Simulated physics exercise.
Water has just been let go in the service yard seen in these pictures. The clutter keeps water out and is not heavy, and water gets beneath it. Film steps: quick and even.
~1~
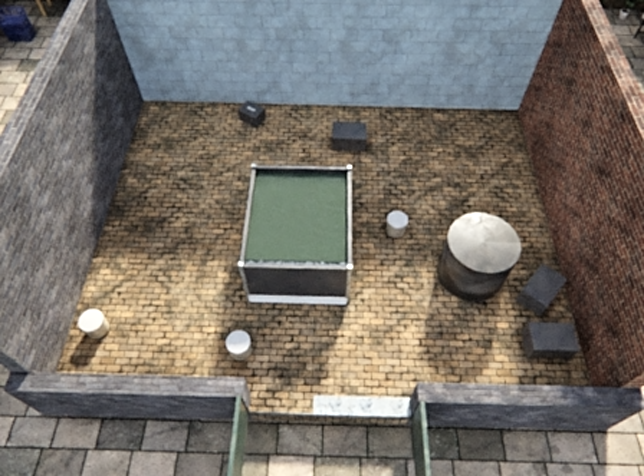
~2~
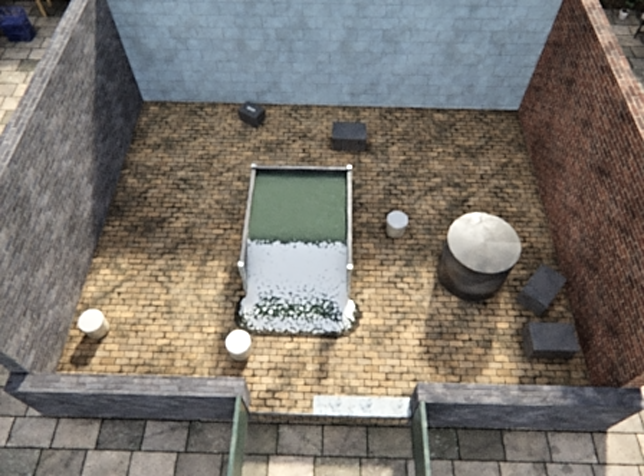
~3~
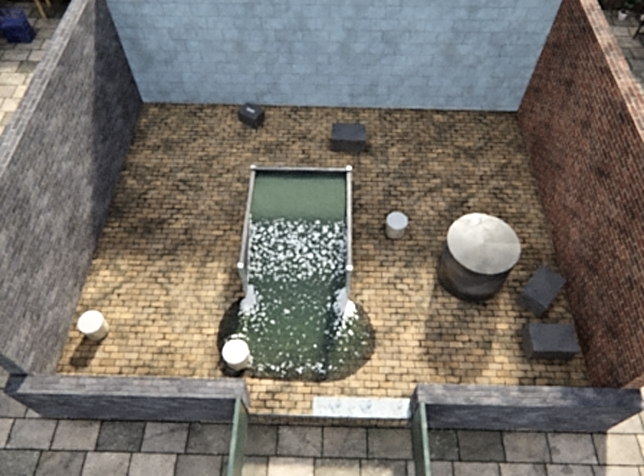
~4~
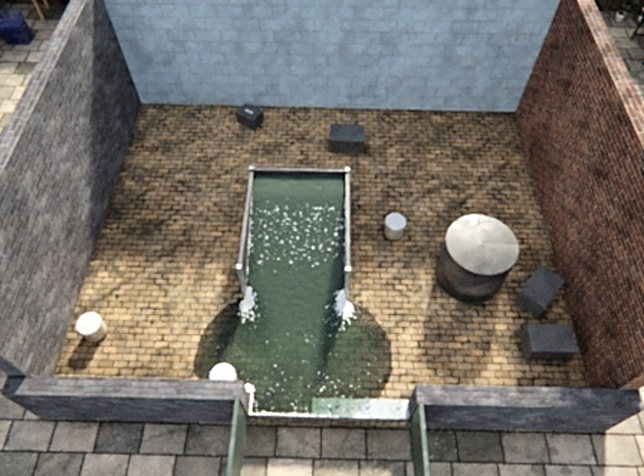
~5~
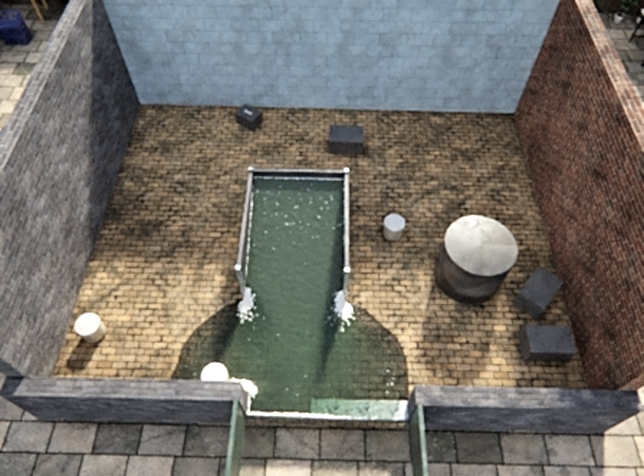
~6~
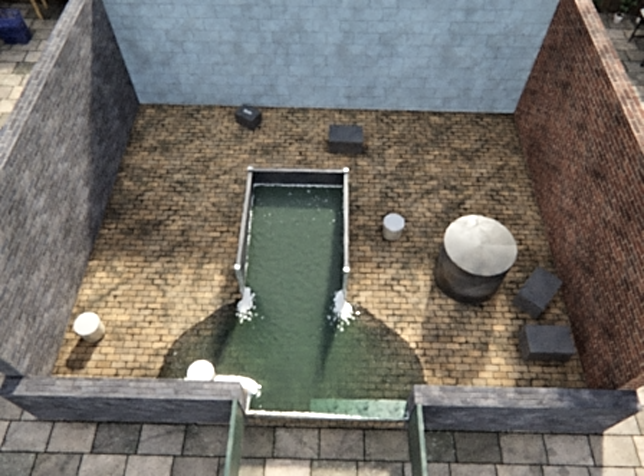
To begin with, green water fills a walled tank in a brick-paved yard scattered with pails and dark crates. The tank's near side opens and water rushes out in white foam, spreading in a dark pool to the front wall, while one white pail drifts forward, then left along it.
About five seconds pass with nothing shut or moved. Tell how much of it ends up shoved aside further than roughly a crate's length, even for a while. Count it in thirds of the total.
Out of the total, under one third.
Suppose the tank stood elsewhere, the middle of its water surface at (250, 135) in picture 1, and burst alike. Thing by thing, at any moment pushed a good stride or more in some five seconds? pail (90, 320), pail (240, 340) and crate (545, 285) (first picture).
Result per object - went far, went far, stayed close.
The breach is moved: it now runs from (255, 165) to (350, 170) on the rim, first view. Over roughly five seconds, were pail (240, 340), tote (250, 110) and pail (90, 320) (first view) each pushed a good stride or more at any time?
Well, in order they come out as below the mark, over the mark and over the mark.
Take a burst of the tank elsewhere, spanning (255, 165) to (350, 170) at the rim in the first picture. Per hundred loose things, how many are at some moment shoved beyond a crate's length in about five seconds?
70 per cent or thereabouts.
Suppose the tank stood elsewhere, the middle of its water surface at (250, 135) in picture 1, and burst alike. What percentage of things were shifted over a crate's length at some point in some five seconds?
Estimate: Some 30 per cent of them.
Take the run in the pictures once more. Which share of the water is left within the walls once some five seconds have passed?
36 %.
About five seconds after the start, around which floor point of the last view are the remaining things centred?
The remaining things centre around (343, 189).
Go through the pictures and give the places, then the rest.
A pail at (238, 342) rests on the ground; a crate at (349, 130) rests on the ground; 0 of 7 have shifted, in the first picture.
A pail at (238, 342) rests on the ground; a crate at (349, 130), on the bottom; 0 of 7 have shifted, in the second picture.
A pail at (235, 351), on the bottom, close to its start; a crate at (349, 132) rests on the ground; 1 of 7 have shifted, in the third picture.
A pail at (222, 376) rests on the ground, a stride from its start; a crate at (347, 133), on the bottom; 1 of 7 have shifted, in the fourth picture.
A pail at (214, 375), afloat, a stride from its start; a crate at (346, 134) rests on the ground; 1 of 7 have shifted, in the fifth picture.
A pail at (201, 373), afloat, a stride from its start; a crate at (346, 133) rests on the ground; 1 of 7 have shifted, in the sixth picture.
A moment on, 1 of 7 are well off their spots; 1 afloat.
Next, 2 of 7 are well off their spots; 2 afloat.
Later, 2 of 7 are well off their spots; 1 afloat.
In the end, 2 of 7 are well off their spots, and 2 have been at some point; 1 afloat.
